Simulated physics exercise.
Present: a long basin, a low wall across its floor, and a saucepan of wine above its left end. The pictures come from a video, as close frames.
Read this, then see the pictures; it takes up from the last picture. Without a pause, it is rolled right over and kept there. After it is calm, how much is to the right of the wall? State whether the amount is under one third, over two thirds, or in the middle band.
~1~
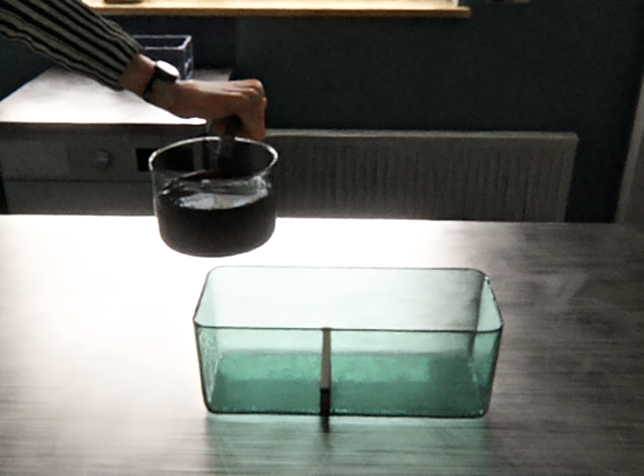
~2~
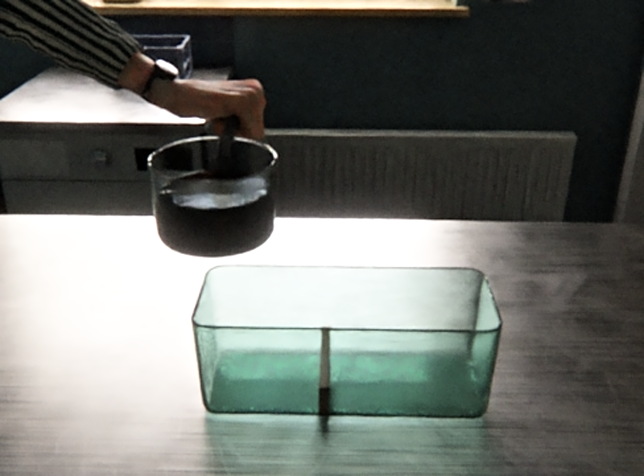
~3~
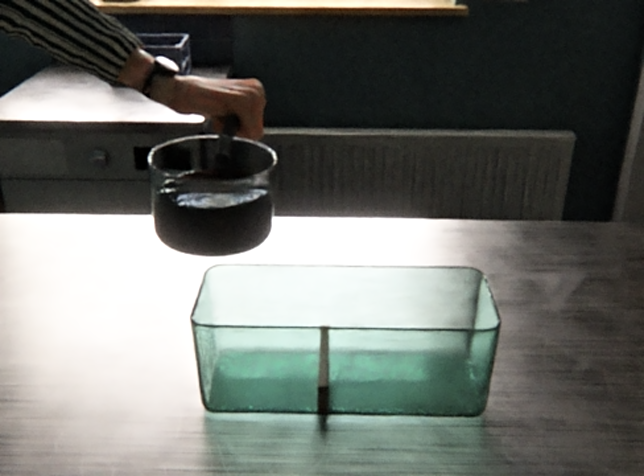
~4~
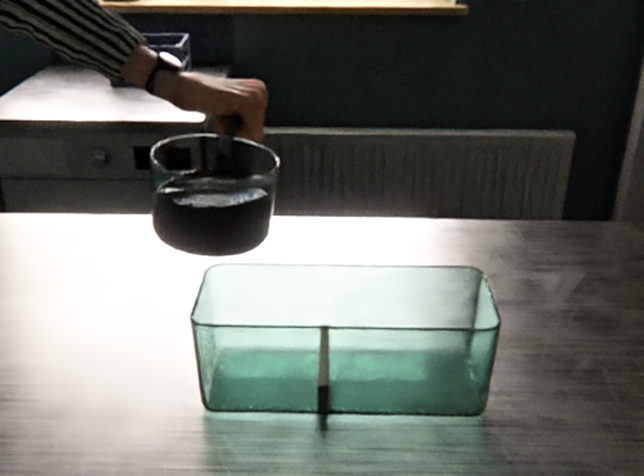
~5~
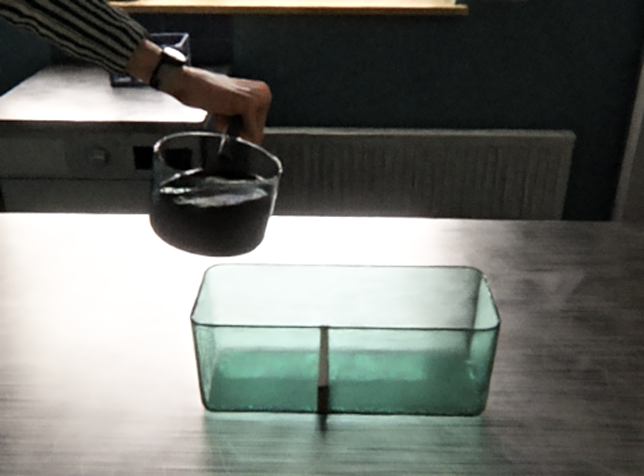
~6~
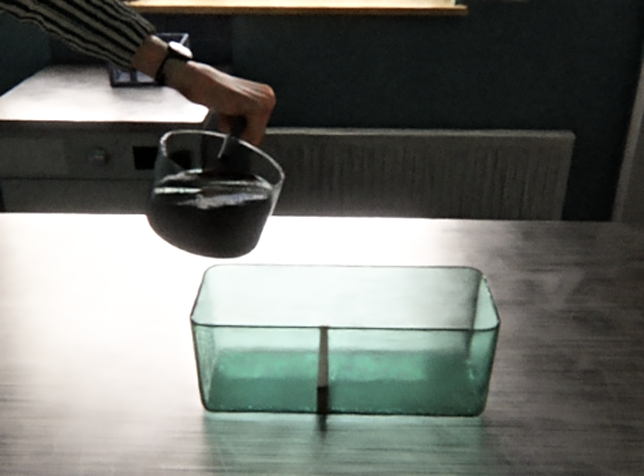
The amount is in the middle band.
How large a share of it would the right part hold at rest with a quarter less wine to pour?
It comes to around 35 percent.
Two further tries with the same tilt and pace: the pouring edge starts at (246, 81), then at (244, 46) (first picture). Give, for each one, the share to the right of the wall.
40 % and 50 %.
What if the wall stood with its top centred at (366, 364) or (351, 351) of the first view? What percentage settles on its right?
Try one about 15 %, try two about 10 %.
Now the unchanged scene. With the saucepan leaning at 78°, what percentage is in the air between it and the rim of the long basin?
I'd put it near 25 per cent.
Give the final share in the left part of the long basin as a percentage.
It comes to about 50 per cent.
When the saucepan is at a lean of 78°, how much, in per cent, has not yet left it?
About 65 %.
A moment on, the saucepan is tipped on its side and 67 per cent is still to pour, 3 is left of the wall and 3 right of it.
Next, the saucepan is tipped right over and 15 per cent is still to pour, 24 is left of the wall and 50 right of it.
Then the saucepan is tipped right over and 1 per cent is still to pour, 45 is left of the wall and 51 right of it.
Later the saucepan is tipped right over and 0 per cent is still to pour, 48 is left of the wall and 52 right of it.
At rest 48 per cent lies left of the wall, 52 right of it and 0 outside.
